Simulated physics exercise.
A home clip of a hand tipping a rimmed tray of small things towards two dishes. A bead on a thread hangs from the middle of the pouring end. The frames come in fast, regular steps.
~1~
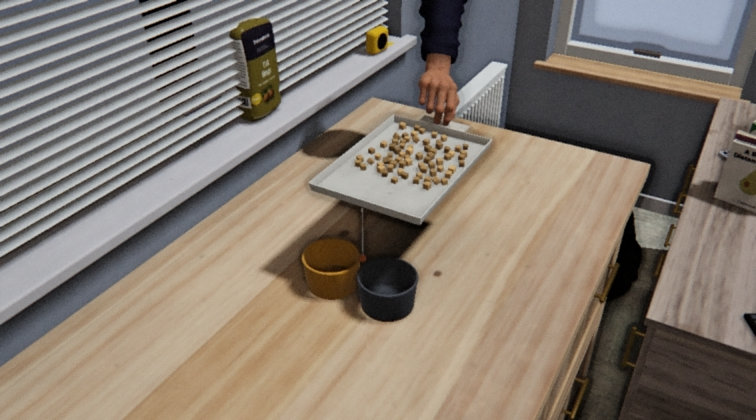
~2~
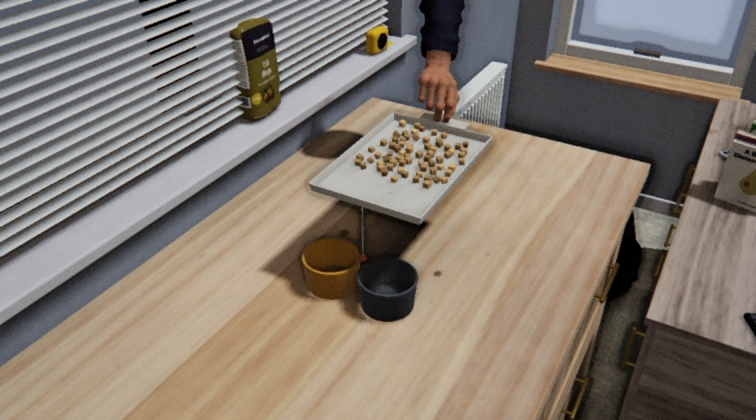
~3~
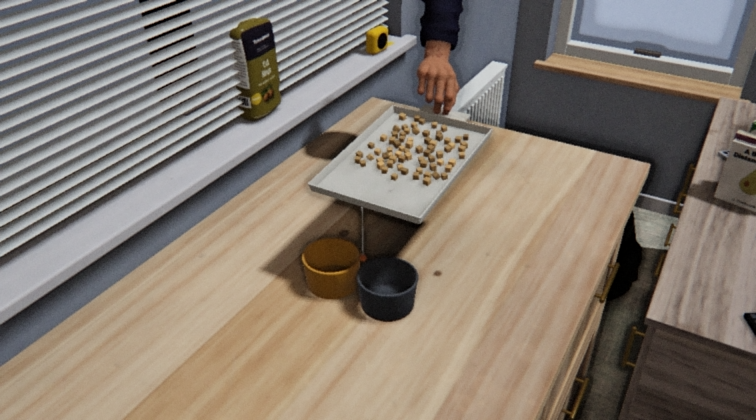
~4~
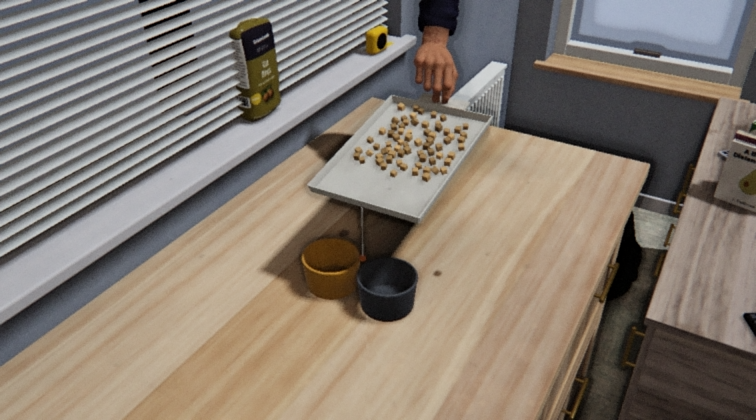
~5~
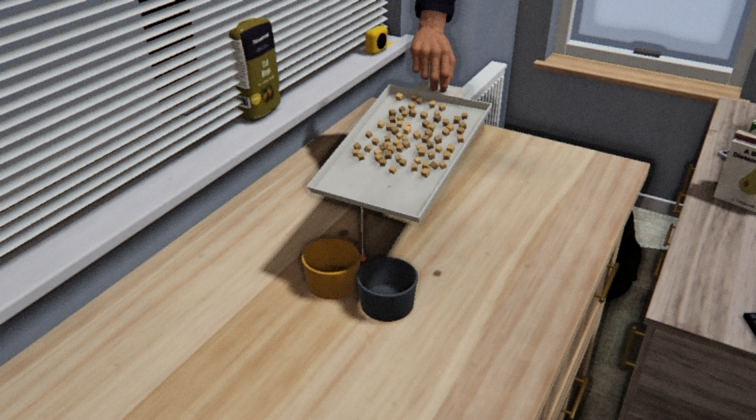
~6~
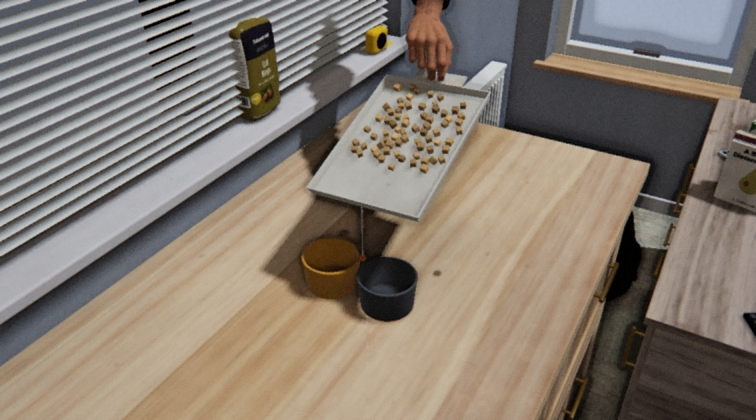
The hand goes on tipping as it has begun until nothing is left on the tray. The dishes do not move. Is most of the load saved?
Together they catch less than half.
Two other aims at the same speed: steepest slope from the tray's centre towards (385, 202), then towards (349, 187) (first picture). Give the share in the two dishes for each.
First some 20, then 60 per cent.
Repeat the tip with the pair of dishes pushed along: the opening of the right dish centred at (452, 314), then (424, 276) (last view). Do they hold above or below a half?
In turn: Under half; not half.
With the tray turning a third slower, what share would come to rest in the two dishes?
Near 30 %.
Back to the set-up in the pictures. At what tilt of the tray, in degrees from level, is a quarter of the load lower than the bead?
Roughly 85°.
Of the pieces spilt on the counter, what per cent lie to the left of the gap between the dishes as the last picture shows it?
Roughly 80 in a hundred.
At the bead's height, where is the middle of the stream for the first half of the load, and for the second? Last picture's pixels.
First near (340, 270), later near (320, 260).
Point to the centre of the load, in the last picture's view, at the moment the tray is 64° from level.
Around (347, 191).
Soon, tray tipped steeply; most on the tray; about a quarter in the air.
A while on, tray tipped past a quarter turn; about two thirds on the tray; a stray few in the right dish; a small part in the left dish; about a quarter outside both; a small part in the air.
Towards the end, tray tipped past a quarter turn; a stray few in the right dish; about a quarter in the left dish; most outside both.
Finally, tray tipped past a quarter turn; a stray few in the right dish; about a quarter in the left dish; most outside both.
